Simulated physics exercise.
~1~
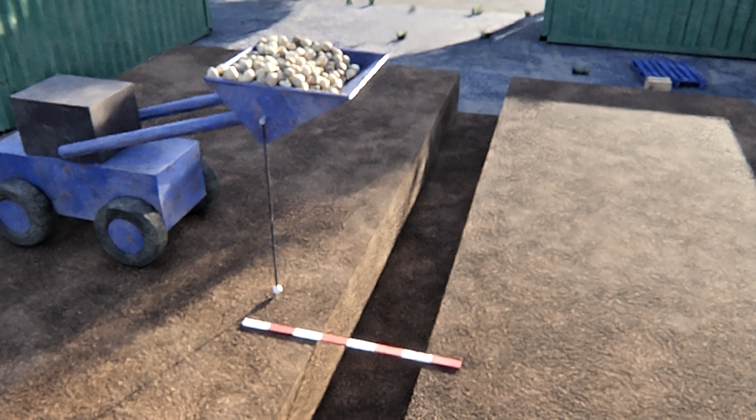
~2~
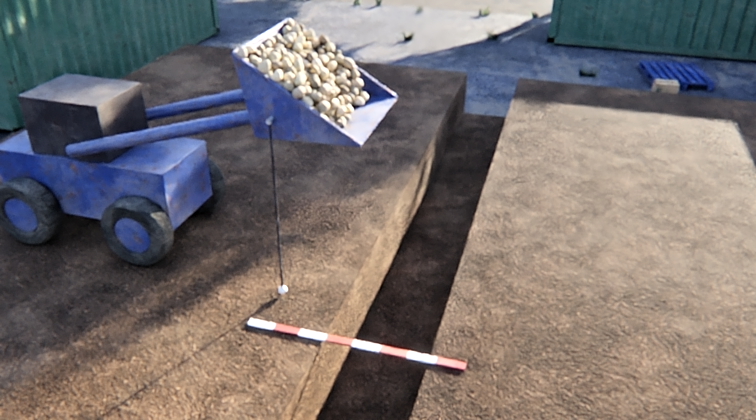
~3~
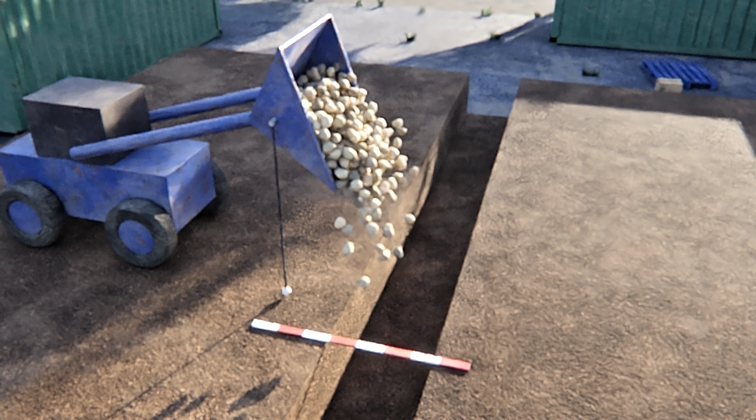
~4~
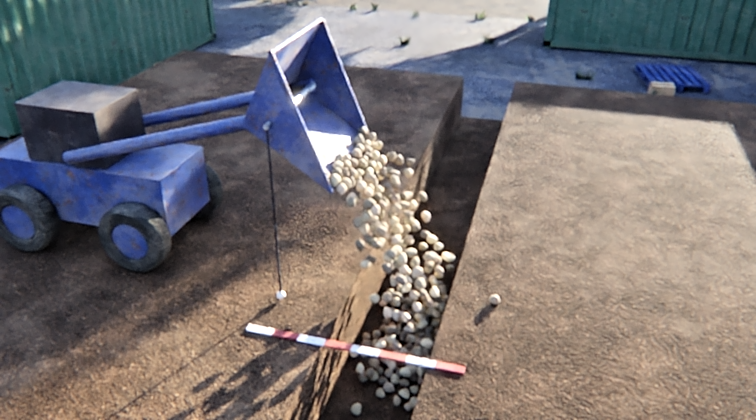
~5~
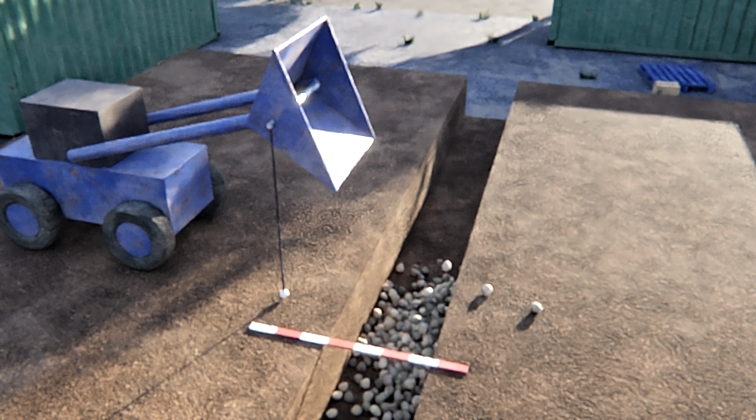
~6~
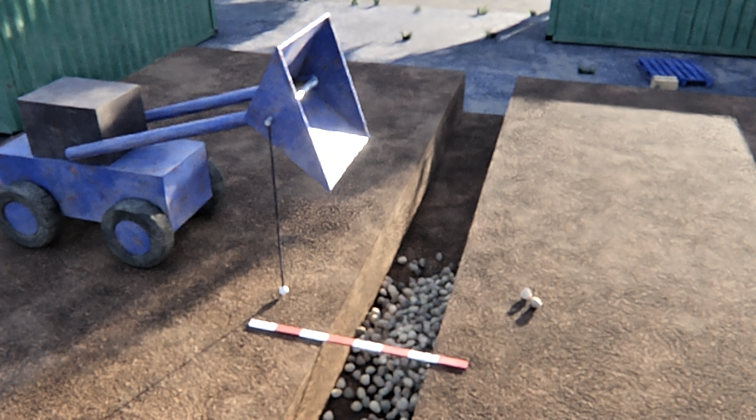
The clip shows a blue loader tipping its raised bucket forward and pouring pale rounded stones into a dark trench beside a red and white striped staff, until the bucket is empty and the stones lie in the trench, with two resting on the ground to its right.
